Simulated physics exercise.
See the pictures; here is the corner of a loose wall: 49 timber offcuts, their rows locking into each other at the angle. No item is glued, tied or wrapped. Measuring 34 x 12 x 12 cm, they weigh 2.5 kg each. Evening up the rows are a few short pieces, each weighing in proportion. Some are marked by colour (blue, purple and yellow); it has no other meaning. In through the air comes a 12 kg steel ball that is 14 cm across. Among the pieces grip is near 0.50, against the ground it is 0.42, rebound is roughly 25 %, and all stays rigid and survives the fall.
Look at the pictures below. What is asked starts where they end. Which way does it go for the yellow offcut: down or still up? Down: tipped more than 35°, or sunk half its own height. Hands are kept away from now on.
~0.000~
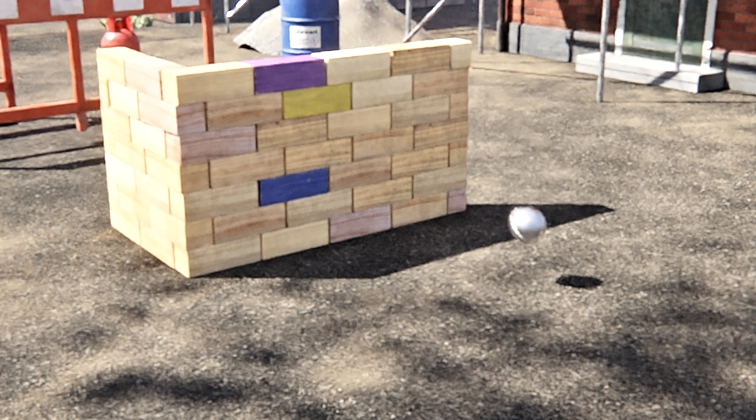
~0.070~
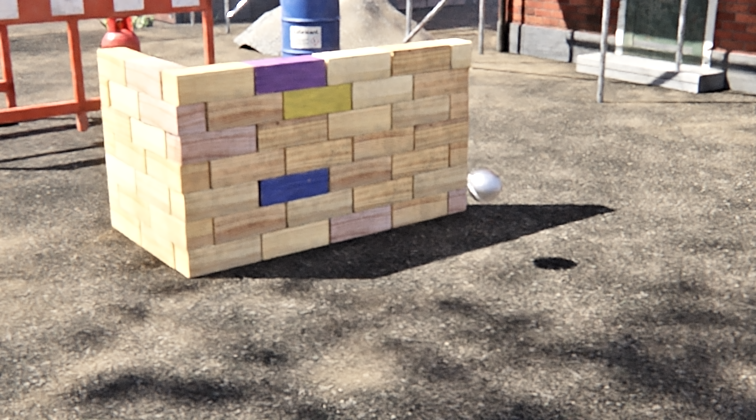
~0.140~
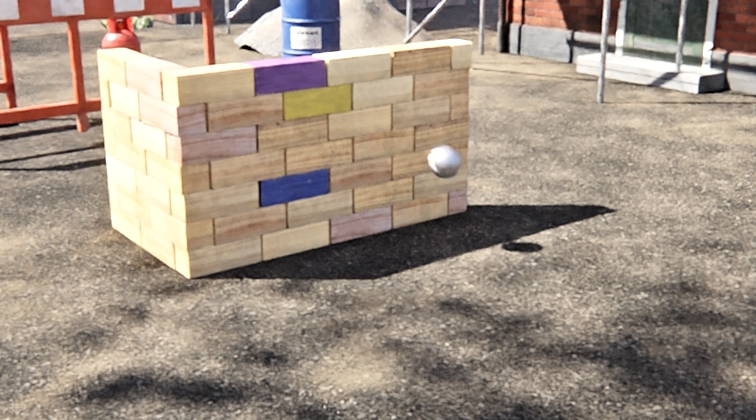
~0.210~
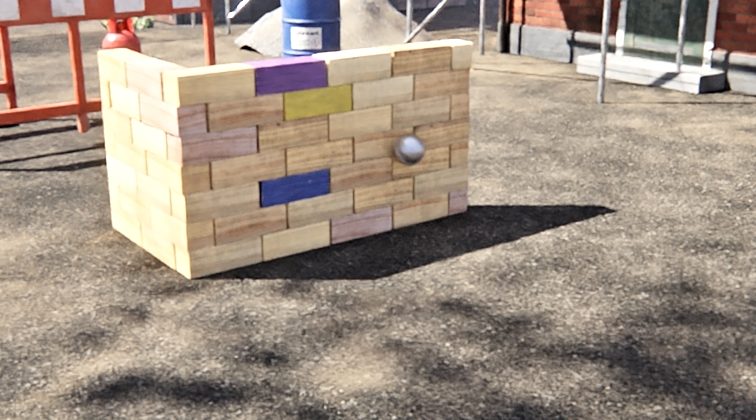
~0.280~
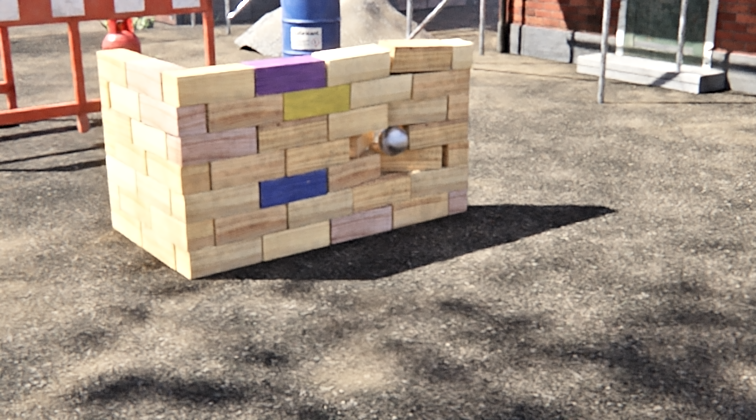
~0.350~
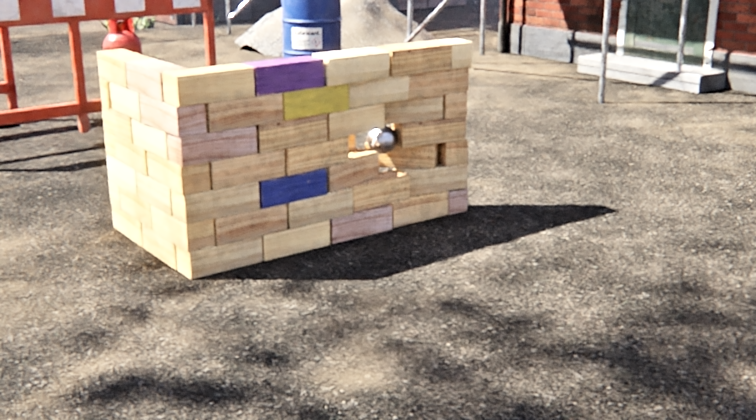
Still up.
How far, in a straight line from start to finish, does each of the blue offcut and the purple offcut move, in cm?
Distance from start in cm - blue 0, purple 0.
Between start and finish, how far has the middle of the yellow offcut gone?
Roughly 6 cm.
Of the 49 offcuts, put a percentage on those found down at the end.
Somewhere near 25 in a hundred.
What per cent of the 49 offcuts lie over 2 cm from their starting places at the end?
It is 35 per cent.
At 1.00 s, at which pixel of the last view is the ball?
Estimated pixel: About (315, 173).
After 0.62 s, ball still moving; 1 of the 49 offcuts down; yellow offcut unmoved.
After 1.00 s, ball still moving; 10 of the 49 offcuts down; yellow offcut 5° from how it stood; purple offcut 4° from how it stood.
After 1.48 s, ball still moving; 12 of the 49 offcuts down; yellow offcut 10° from how it stood; purple offcut 5° from how it stood.
In the end (3.1 s), ball rolling away; 12 of the 49 offcuts down; yellow offcut 9° from how it stood; purple offcut 4° from how it stood; blue offcut 11 mm from its place. From the last view, middles, yellow offcut near (322, 92), purple offcut near (287, 73).
